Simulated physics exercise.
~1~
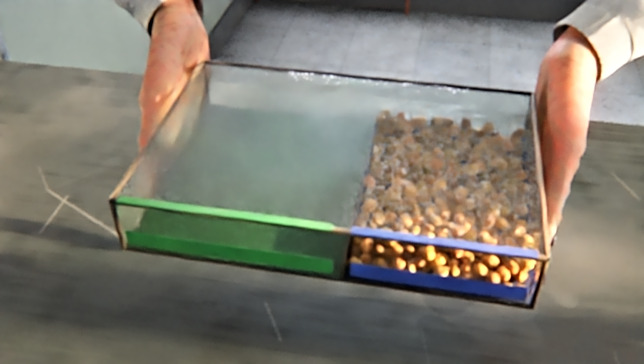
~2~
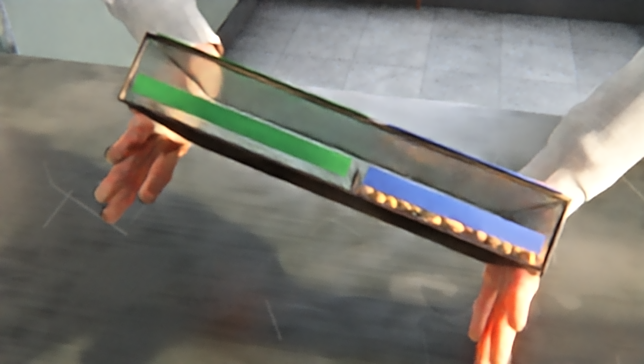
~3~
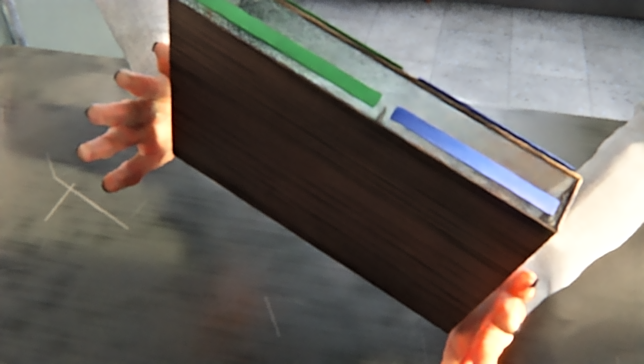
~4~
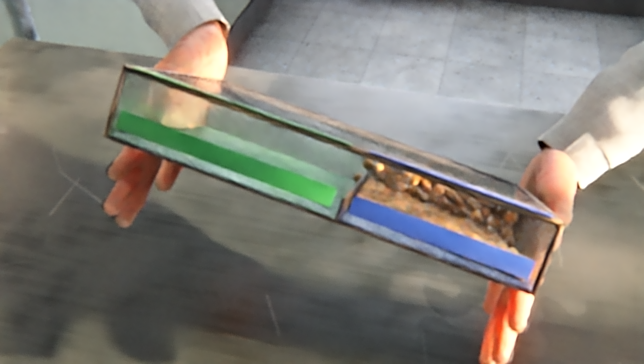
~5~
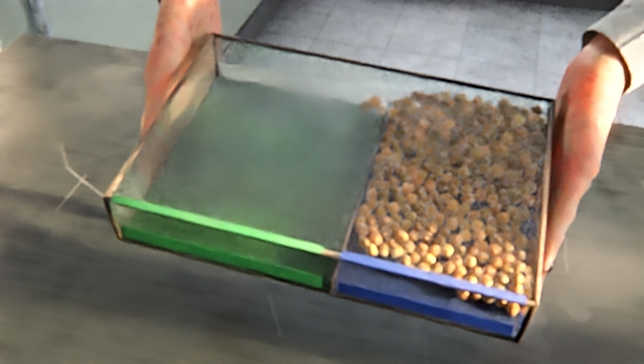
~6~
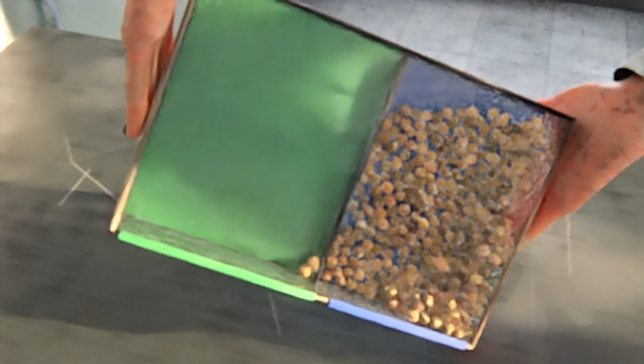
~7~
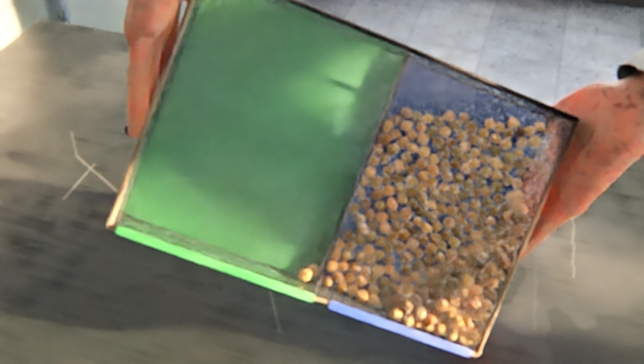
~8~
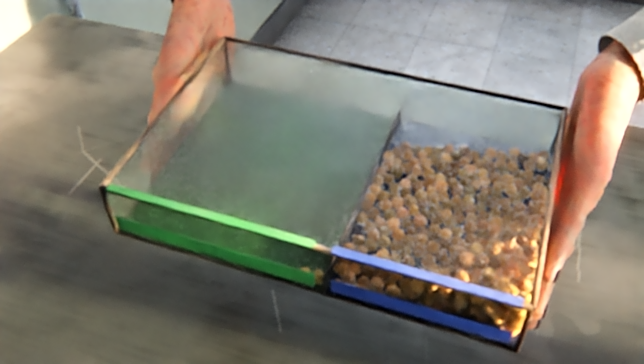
Hands tilting a clear-lidded box steeply one way, levelling it, then tilting it another, the chickpeas staying in the blue side.
